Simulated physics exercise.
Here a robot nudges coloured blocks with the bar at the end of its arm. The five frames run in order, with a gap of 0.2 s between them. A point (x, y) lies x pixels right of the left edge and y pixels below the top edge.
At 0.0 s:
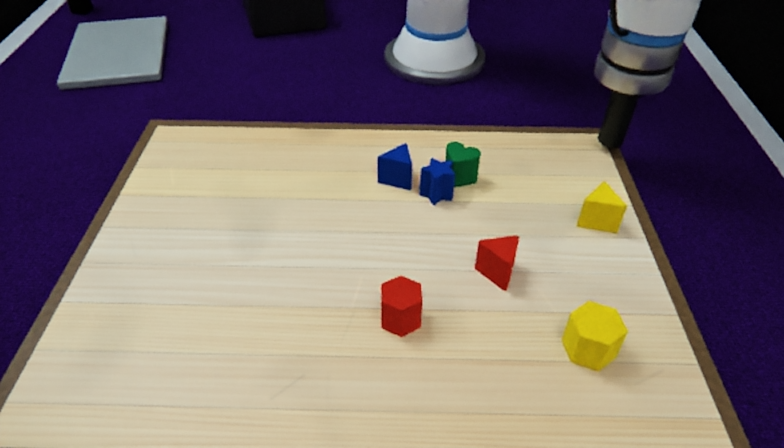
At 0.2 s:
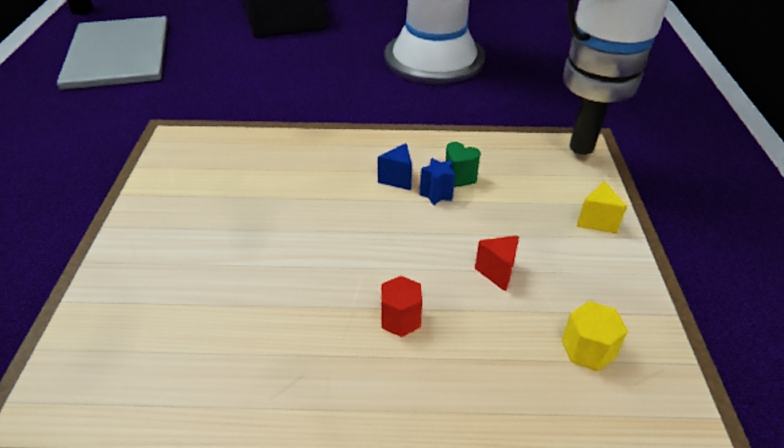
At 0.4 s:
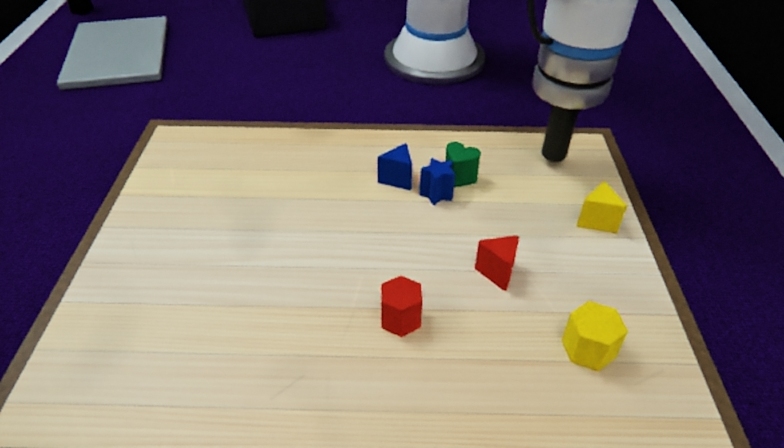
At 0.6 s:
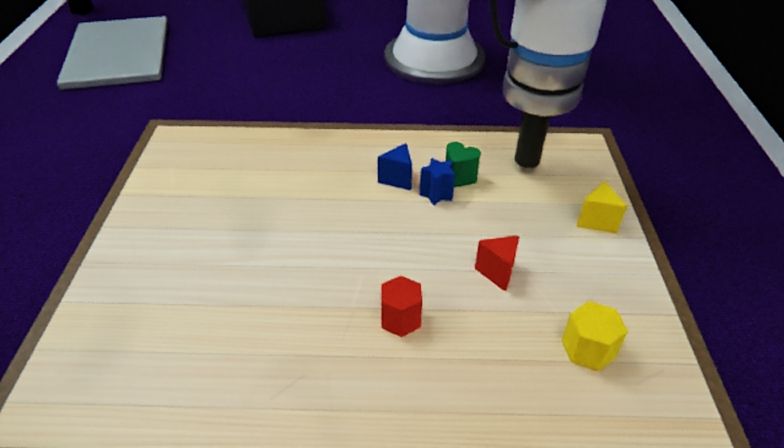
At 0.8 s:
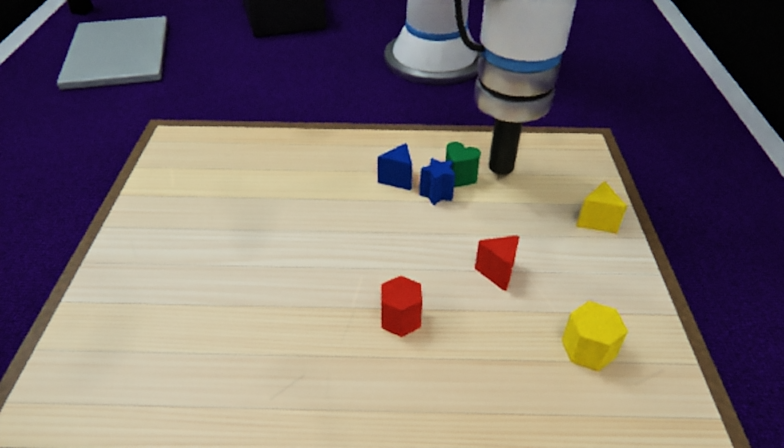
A robot arm with a dark bar at its end moves steadily left along the far edge of a wooden board, nearing a green heart block beside two blue ones, while all the blocks, including red and yellow ones, stay still.
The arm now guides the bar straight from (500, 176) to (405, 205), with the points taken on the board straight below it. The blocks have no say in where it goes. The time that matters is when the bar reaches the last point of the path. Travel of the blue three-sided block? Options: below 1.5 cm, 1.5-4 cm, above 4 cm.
Under 1.5 cm.
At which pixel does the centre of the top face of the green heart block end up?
My prediction: (425, 152).
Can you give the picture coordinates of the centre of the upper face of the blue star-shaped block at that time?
About (375, 176).
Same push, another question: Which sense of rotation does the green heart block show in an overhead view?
Clockwise, from overhead.
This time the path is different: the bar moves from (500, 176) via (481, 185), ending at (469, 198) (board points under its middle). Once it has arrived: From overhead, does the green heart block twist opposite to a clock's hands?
The answer is no.
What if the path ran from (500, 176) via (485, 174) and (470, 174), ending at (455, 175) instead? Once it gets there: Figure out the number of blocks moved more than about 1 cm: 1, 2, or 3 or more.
Total: Two.
The first path, step by step. One third of the way, bar (470, 176); blue star-shaped block (428, 169), turned 35° anticlockwise; green heart block (441, 151), turned 35° clockwise.
Two thirds of the way, bar (438, 186); blue star-shaped block (409, 174), turned 50° anticlockwise; green heart block (426, 152), turned 105° clockwise.
At the end, bar (405, 196); blue three-sided block (391, 154), turned 50° clockwise; blue star-shaped block (375, 176); green heart block (425, 152), turned 110° clockwise.
